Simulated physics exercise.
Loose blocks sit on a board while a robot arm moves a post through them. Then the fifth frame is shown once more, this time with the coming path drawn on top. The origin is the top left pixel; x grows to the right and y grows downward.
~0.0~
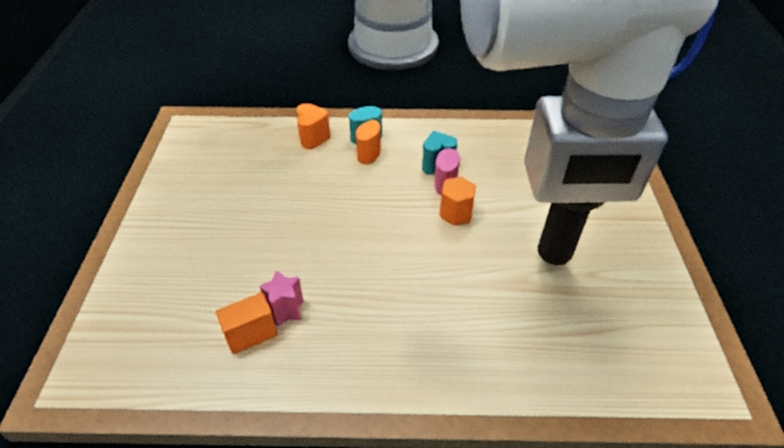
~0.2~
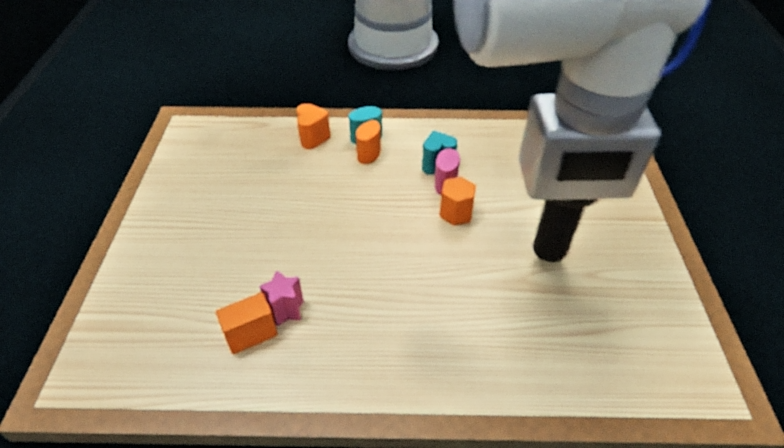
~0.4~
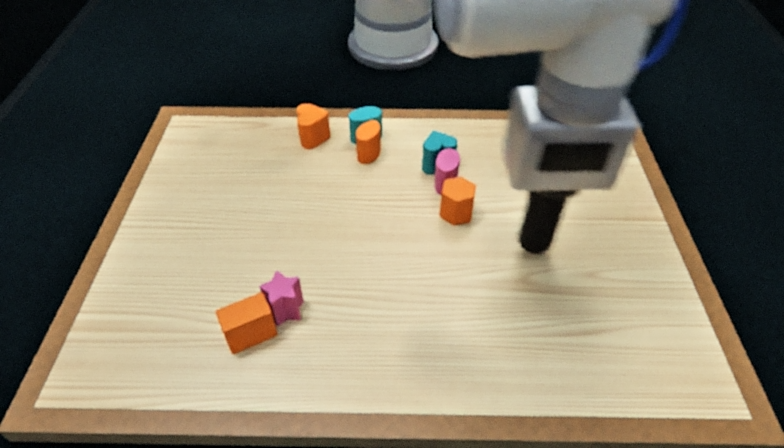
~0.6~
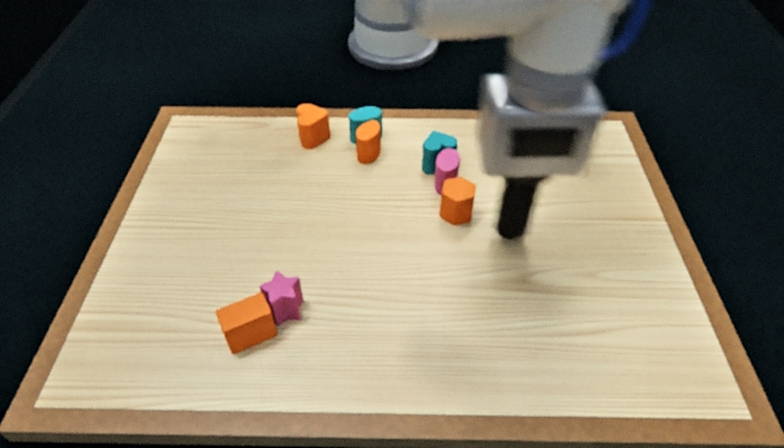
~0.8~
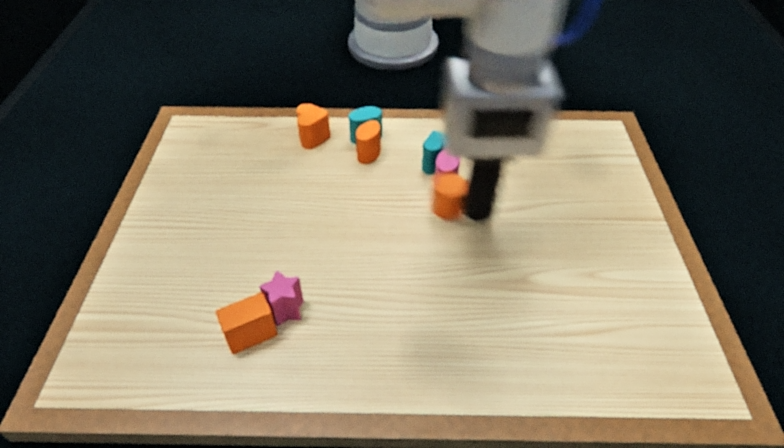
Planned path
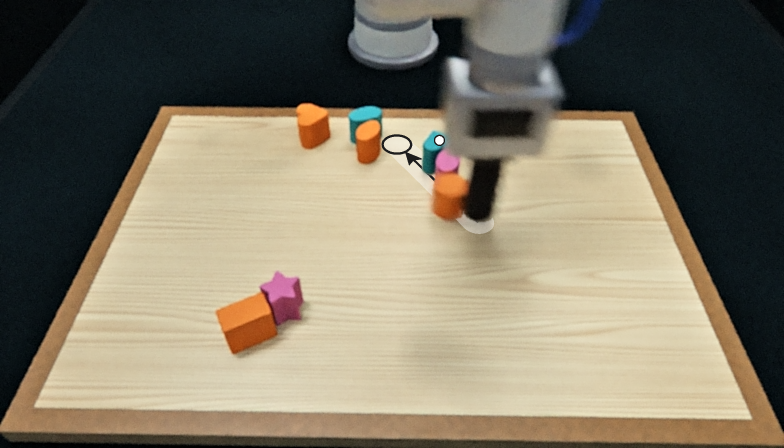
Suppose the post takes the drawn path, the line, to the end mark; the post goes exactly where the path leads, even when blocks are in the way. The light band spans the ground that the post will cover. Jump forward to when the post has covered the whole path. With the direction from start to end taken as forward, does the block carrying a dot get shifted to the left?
No, it doesn't check out.
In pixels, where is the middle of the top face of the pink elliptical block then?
My prediction: (406, 105).
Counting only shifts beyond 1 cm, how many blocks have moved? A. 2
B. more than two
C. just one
Correct choice: B.
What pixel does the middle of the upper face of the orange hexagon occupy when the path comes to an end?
It is at (416, 172).
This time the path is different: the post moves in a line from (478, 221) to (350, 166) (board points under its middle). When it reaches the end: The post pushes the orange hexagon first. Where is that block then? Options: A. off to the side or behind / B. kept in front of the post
Choice B: Kept in front of the post.
The drawn path runs from (478, 221) directly to (397, 144); the dot is on the turquoise heart block.
The first path, step by step. One third of the way, post (449, 183); turquoise heart block (438, 135); pink elliptical block (439, 151), turned 40° clockwise; orange hexagon (418, 173), turned 40° anticlockwise.
Two thirds of the way, post (422, 157); turquoise heart block (434, 115), turned 45° clockwise; pink elliptical block (419, 126), turned 80° clockwise; orange hexagon (416, 172), turned 45° anticlockwise.
At the end, post (397, 135); orange elliptical block not moved; turquoise heart block (433, 108), turned 85° clockwise; pink elliptical block (406, 105), turned 135° clockwise; orange hexagon (416, 172), turned 45° anticlockwise.
